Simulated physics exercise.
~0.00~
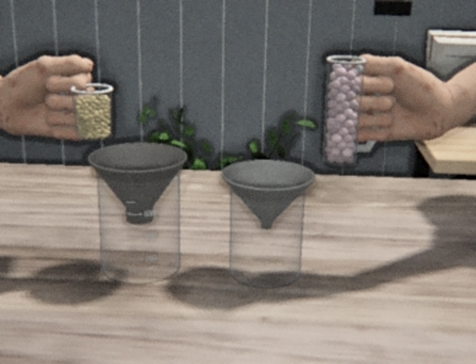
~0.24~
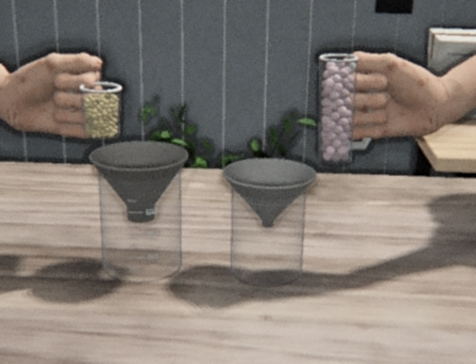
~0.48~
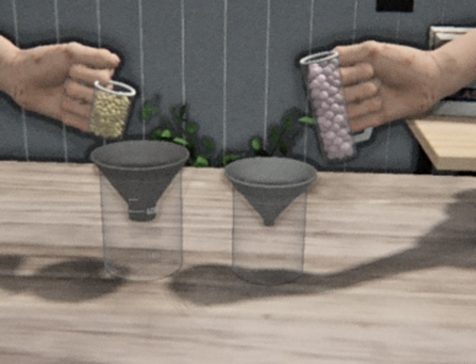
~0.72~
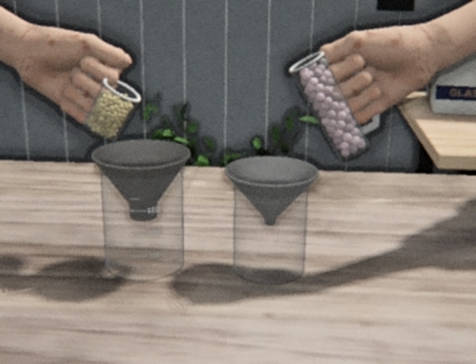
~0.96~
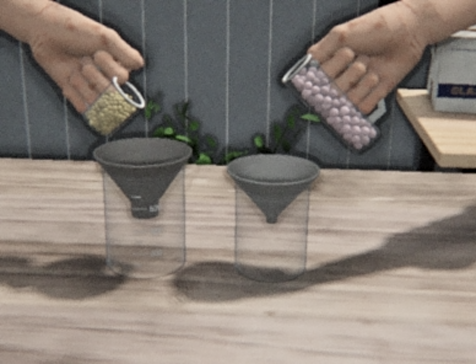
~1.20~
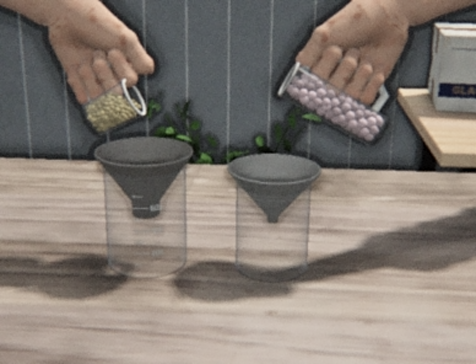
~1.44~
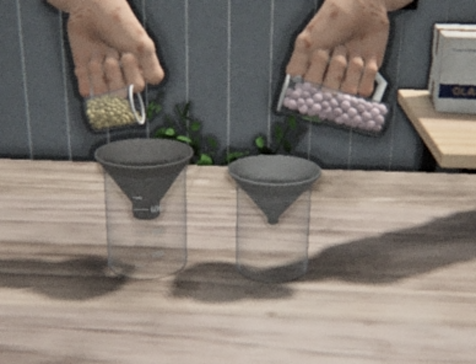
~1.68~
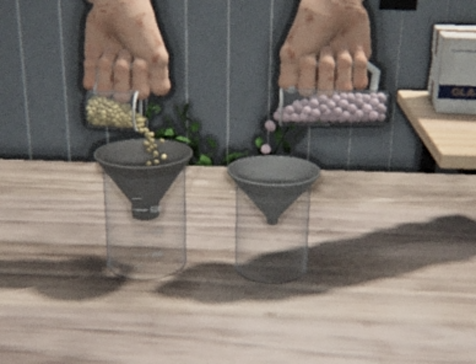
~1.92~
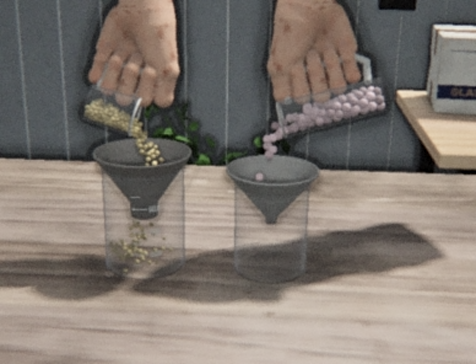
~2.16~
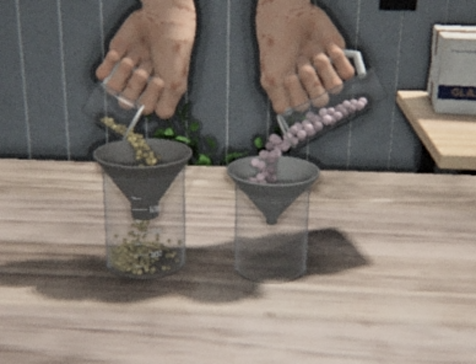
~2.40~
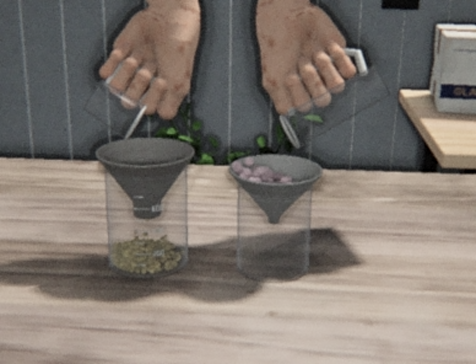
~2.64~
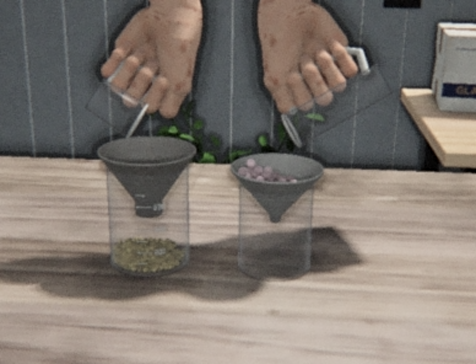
Two hands tip cups over funnels; yellowish bits fill the left jar, pinkish balls stick.
